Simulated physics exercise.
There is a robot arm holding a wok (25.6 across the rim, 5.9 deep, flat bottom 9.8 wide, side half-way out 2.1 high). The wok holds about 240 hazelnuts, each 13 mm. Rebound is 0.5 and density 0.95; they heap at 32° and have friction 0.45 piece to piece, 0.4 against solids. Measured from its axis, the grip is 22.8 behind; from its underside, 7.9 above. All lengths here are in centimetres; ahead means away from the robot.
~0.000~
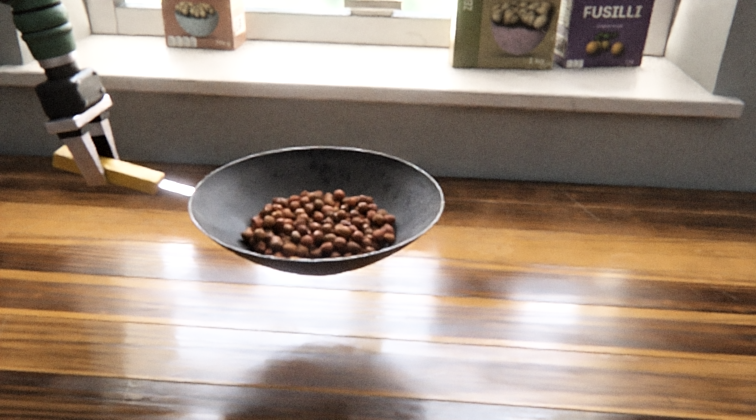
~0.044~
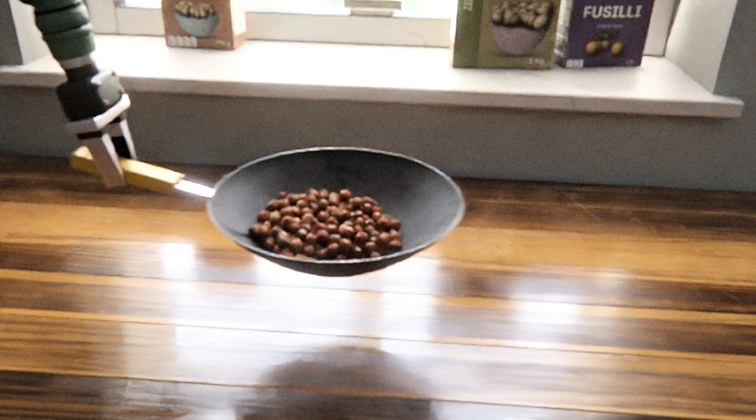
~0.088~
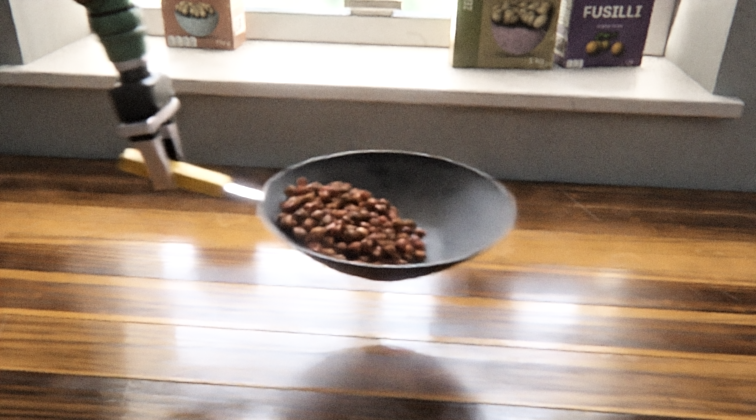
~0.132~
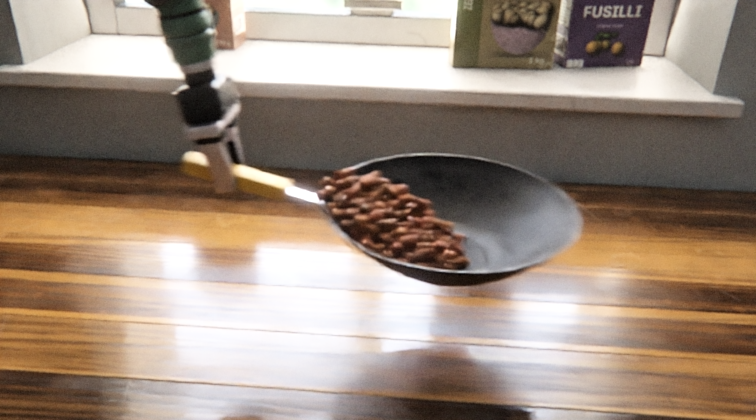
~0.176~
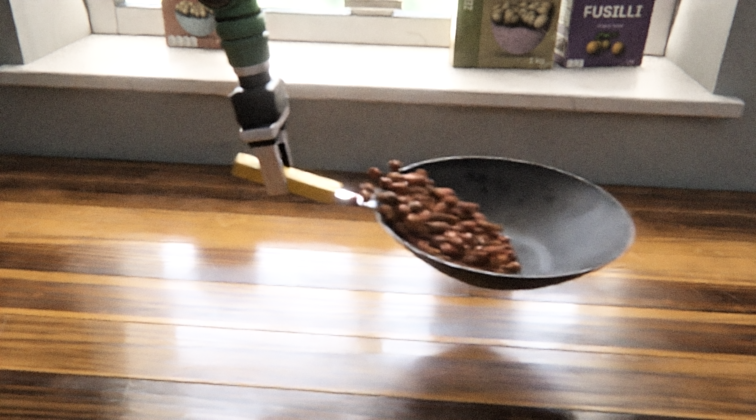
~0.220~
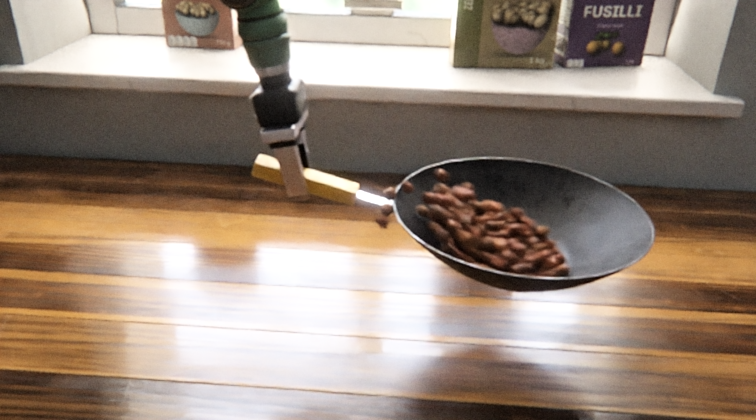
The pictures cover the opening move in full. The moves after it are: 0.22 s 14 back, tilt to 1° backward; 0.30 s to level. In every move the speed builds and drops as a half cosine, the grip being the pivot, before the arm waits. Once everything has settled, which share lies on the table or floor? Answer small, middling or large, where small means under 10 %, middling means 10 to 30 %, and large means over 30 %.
Middling.
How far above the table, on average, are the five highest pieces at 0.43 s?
About 23 cm.
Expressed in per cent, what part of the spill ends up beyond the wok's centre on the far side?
Around 100 percent.
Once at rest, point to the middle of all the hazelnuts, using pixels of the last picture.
Centre at rest: About (386, 236).
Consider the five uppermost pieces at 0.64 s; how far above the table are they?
About 15 cm above the table.
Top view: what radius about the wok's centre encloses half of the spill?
Roughly 16 cm from the middle.
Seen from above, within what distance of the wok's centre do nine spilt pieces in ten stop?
I'd put it at about 35 centimetres.
After 0.43 s, level, highest piece 24 above the table; 173 in the wok, 68 in flight or on a rim.
After 0.64 s, level, highest piece 17 above the table; 193 in the wok, 27 on the table or floor, 21 in flight or on a rim.
After 0.94 s, level, highest piece 16 above the table; 193 in the wok, 48 on the table or floor.
After 1.99 s, level, highest piece 16 above the table; 193 in the wok, 48 on the table or floor.
At rest, 193 in the wok, 48 on the table or floor. That is 20 % on the table or floor.
